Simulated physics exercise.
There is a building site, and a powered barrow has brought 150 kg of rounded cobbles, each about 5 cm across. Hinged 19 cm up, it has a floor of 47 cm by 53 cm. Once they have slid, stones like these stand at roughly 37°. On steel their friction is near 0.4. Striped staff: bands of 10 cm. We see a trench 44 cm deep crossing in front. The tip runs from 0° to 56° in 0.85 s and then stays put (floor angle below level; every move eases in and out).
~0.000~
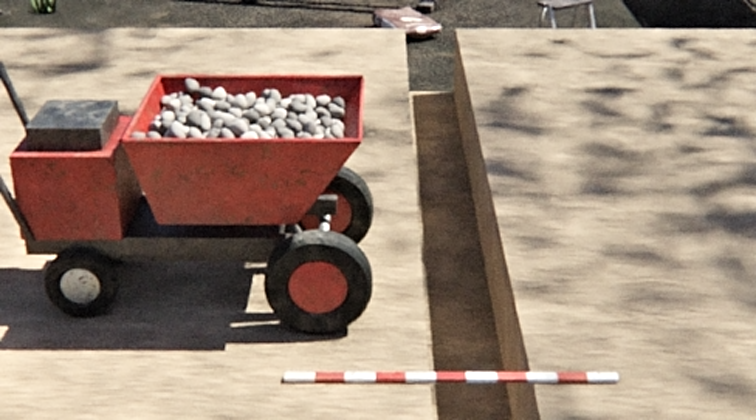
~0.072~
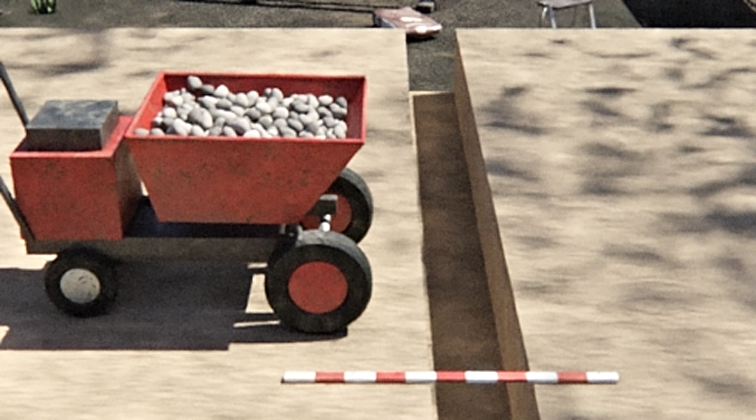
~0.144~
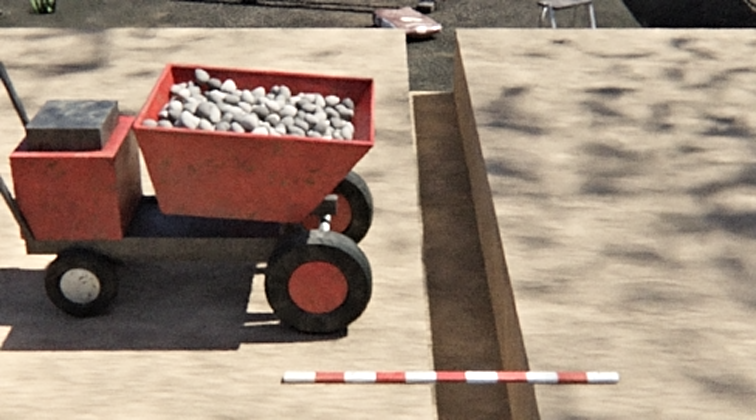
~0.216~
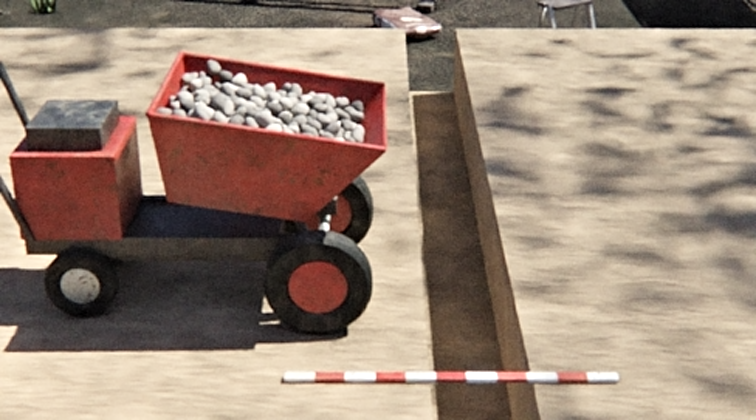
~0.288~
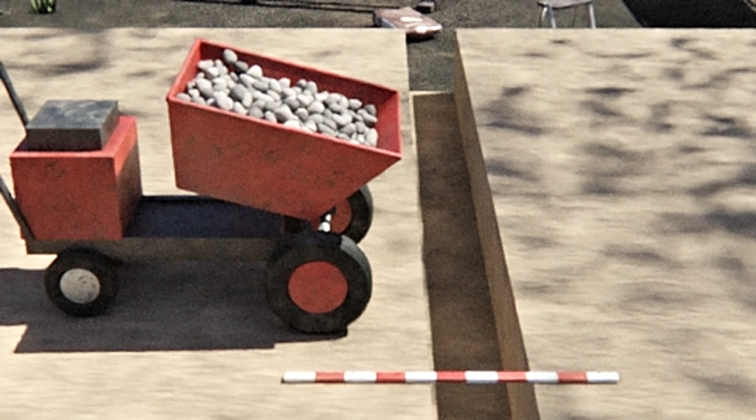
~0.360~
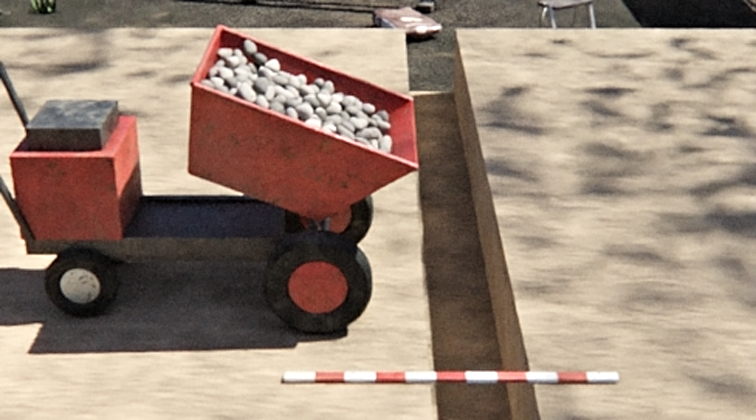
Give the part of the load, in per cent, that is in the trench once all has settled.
Close to 22 in a hundred.
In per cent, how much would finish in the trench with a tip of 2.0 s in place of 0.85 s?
Something close to 30 per cent.
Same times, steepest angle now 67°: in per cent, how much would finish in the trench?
Trench share: Approx. 45%.
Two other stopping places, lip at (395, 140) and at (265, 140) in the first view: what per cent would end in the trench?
The first gives about 10 percent and the second about 40 percent.
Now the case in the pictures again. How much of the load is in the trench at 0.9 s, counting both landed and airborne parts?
Roughly 5 percent of the load.
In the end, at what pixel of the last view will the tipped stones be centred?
Middle at around (523, 287), I'd say.
After 0.6 s the floor is at 47°; 100 % in the tray; the foremost stones are at (437, 188).
After 0.9 s the floor is at 56°; 94 % in the tray, 5 % in the trench, 1 % past the trench; the foremost stones are at (526, 250).
After 1.3 s the floor is at 56°; 70 % in the tray, 11 % in the trench, 19 % past the trench; the foremost stones are at (632, 278).
After 3.2 s the floor is at 56°; 55 % in the tray, 22 % in the trench, 23 % past the trench; the foremost stones are at (756, 271).
